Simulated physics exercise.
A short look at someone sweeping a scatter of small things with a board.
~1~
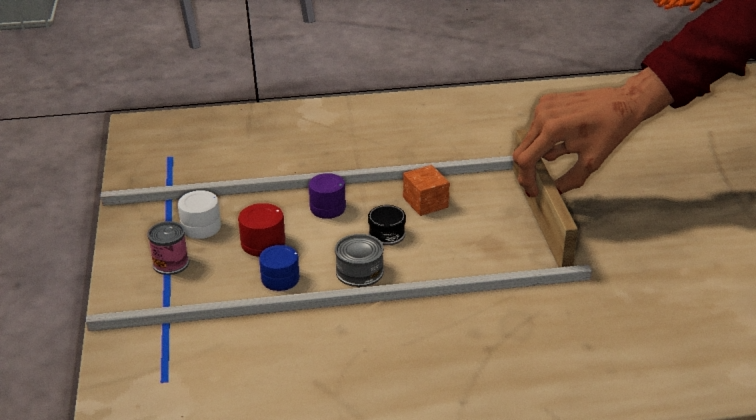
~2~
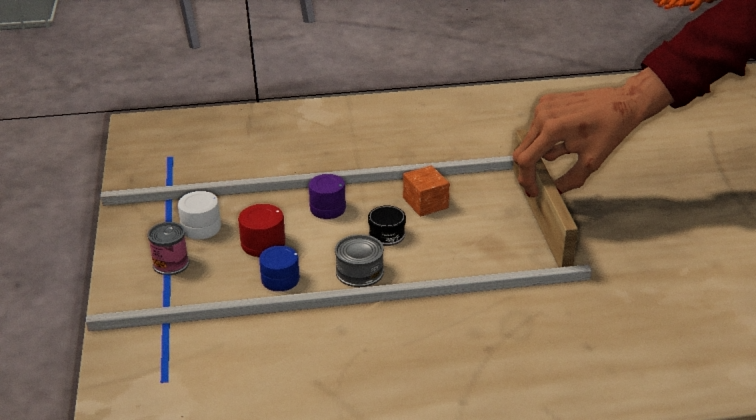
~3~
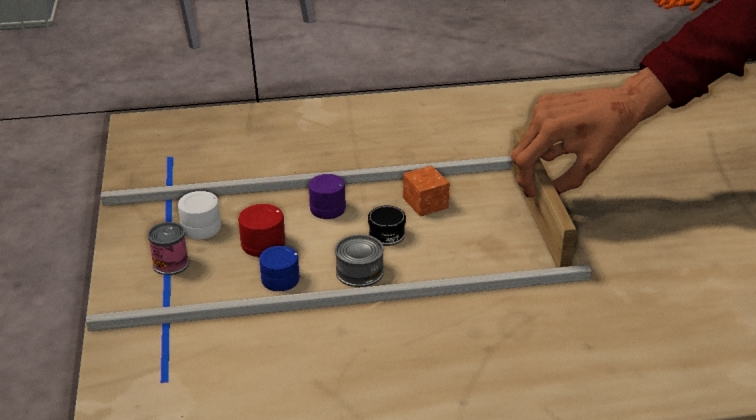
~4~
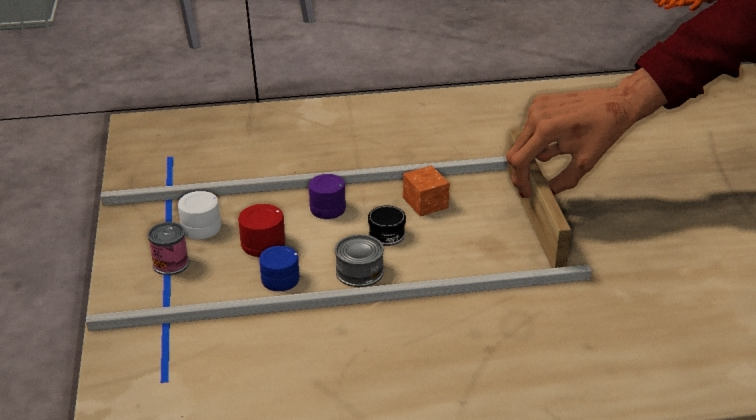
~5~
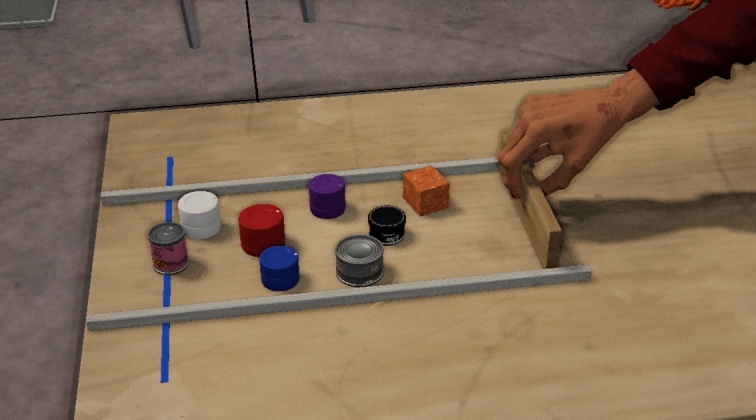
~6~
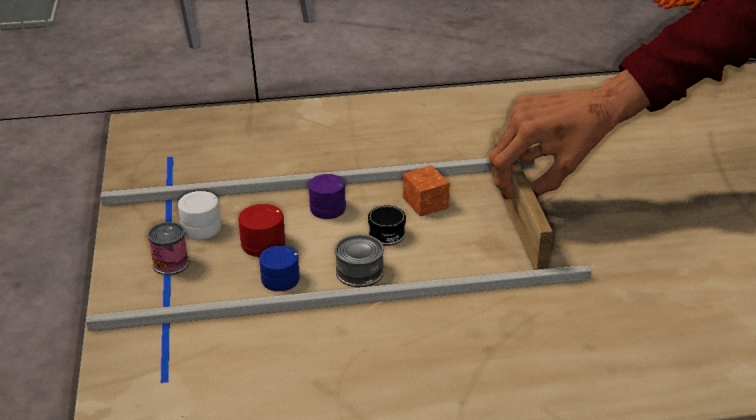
A hand in a dark red sleeve, holding a small wooden board upright, slides it slowly a short way left between two grey rails on a pale wooden tabletop, seen from above at an angle. Between the rails sit an orange block, purple, black, grey, red, blue and white containers, and a pink pot on a blue tape line at left. These objects and the camera stay still.
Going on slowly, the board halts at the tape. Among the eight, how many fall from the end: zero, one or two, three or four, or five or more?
Tally: One to two.
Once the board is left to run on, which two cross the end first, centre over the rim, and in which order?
Order, earliest first: White lid, blue lid.
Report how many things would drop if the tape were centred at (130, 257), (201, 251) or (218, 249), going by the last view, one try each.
Per try in turn: 5, 0, 0.
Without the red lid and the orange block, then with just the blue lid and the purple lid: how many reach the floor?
Fallen: 0, and 0 in the other try.
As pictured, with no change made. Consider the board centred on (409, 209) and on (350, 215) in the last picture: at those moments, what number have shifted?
1 and 4.
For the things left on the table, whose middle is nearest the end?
It's the blue lid that is foremost.
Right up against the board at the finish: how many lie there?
The figure is 3.
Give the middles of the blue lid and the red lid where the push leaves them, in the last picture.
The first ends close to (96, 292), the second close to (109, 236).
Early on, none off yet; pink pot at rest near (169, 249); white lid at rest near (200, 215); red lid at rest near (262, 230).
Finally, the number that fall off is one or two; lost, white lid.
